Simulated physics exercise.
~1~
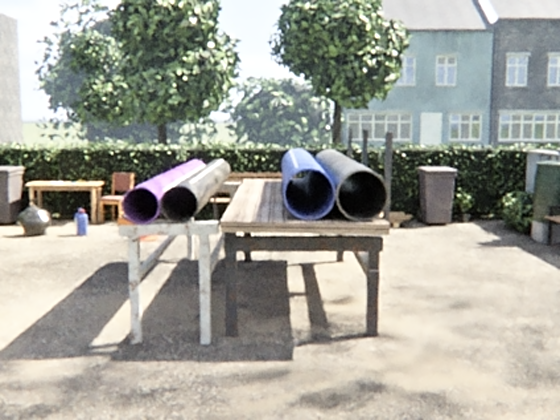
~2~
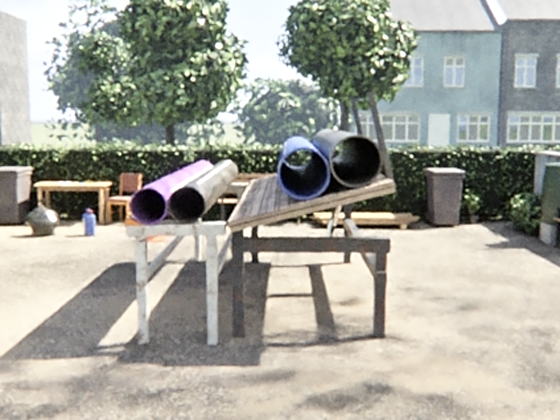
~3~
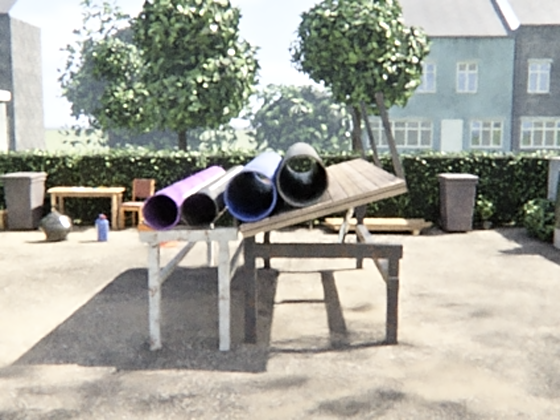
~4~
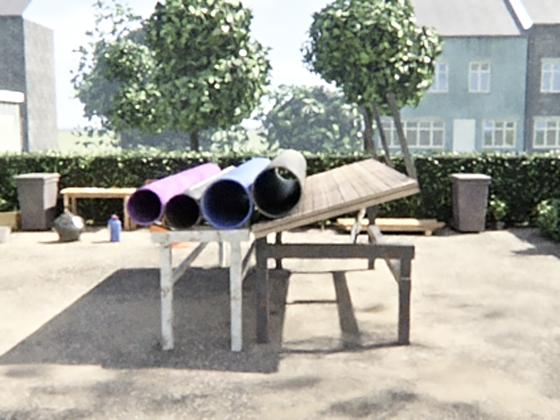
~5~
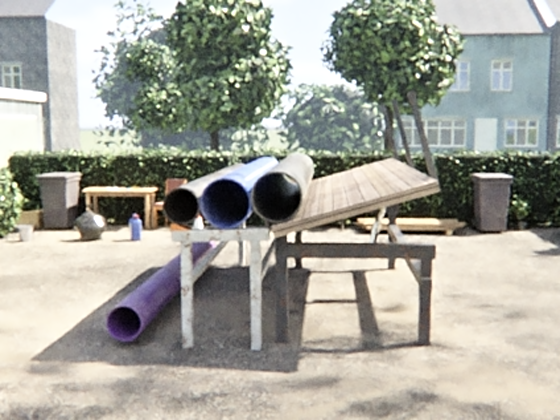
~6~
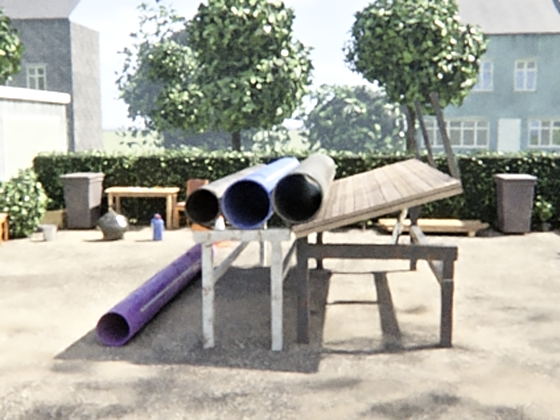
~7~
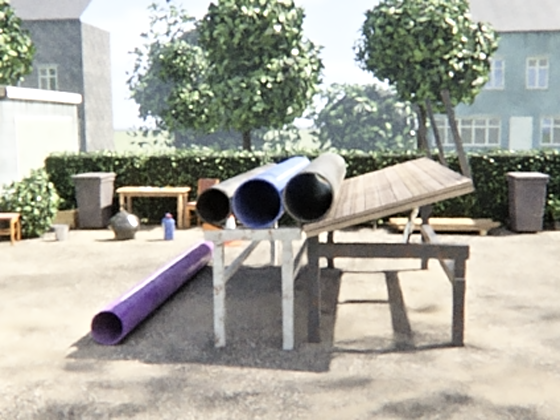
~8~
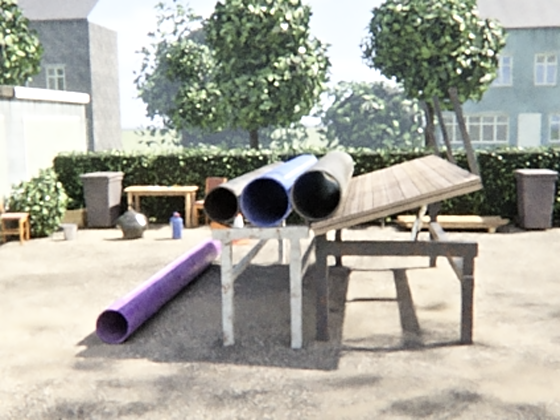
Four steel pipes lie end-on to the viewer in a sunny yard, a purple and a grey one on a white-legged rack at left, a blue and a black one on a wooden deck beside it, with a hedge, trees and houses behind. The deck's right side tilts up, and the blue and black pipes roll left onto the rack, closing up against the other two. The purple pipe is pushed over the left edge and drops to the ground. It rolls slightly left and settles there, while the grey, blue and black pipes stay on the rack beside the still-tilted deck.
